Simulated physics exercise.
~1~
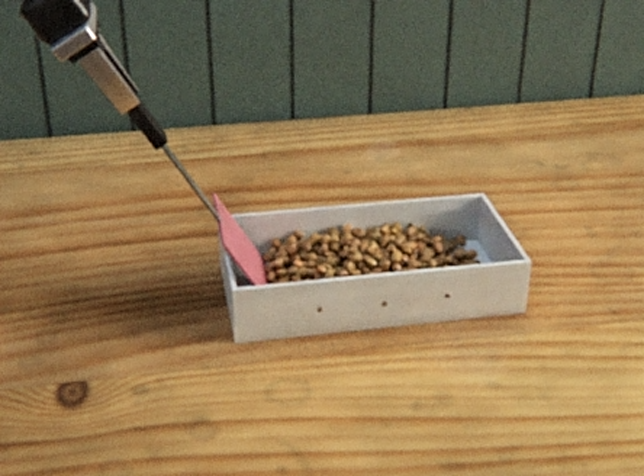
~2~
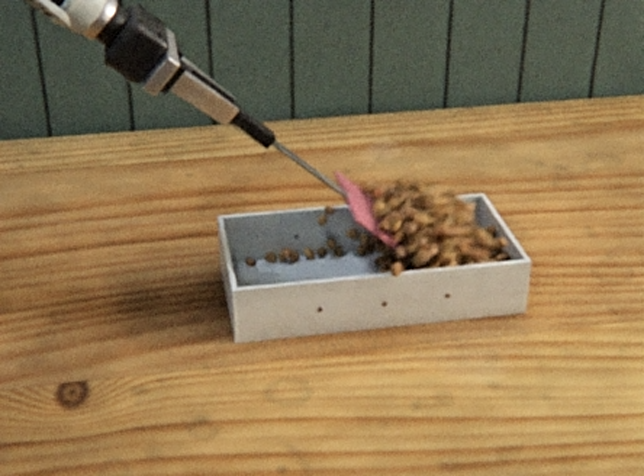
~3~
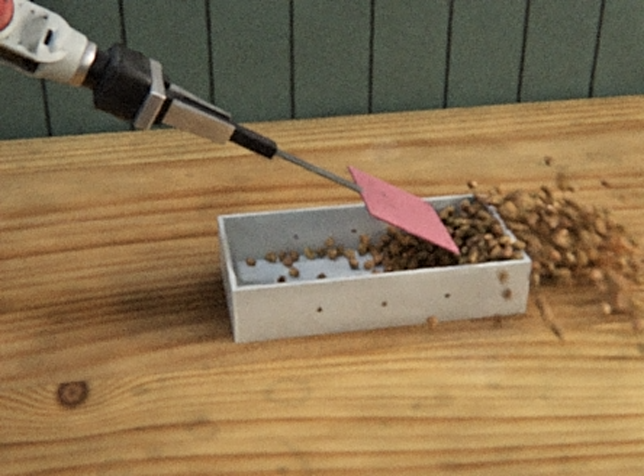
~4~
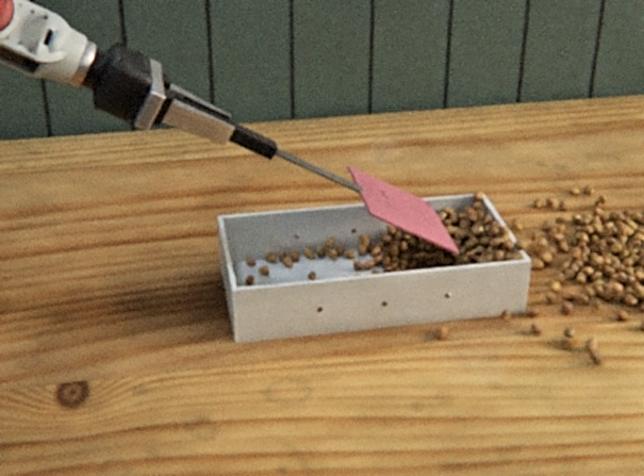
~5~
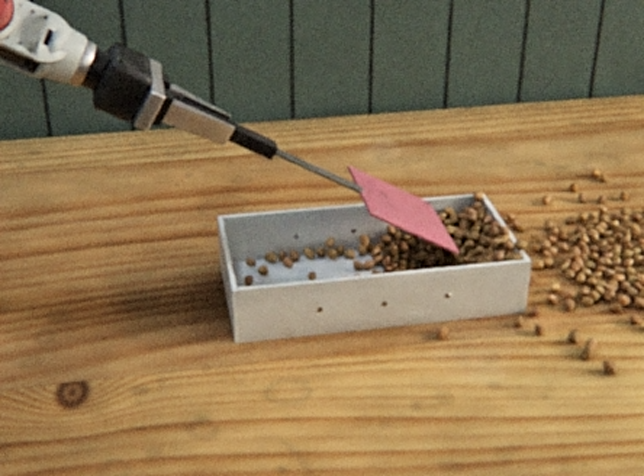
In the video, a robot arm sweeps a pink spatula rightward through brown beans in a pale rectangular tin on a wooden table, flinging many over the right end. The blade stops above the remaining beans, while the spilled ones settle scattered on the table.
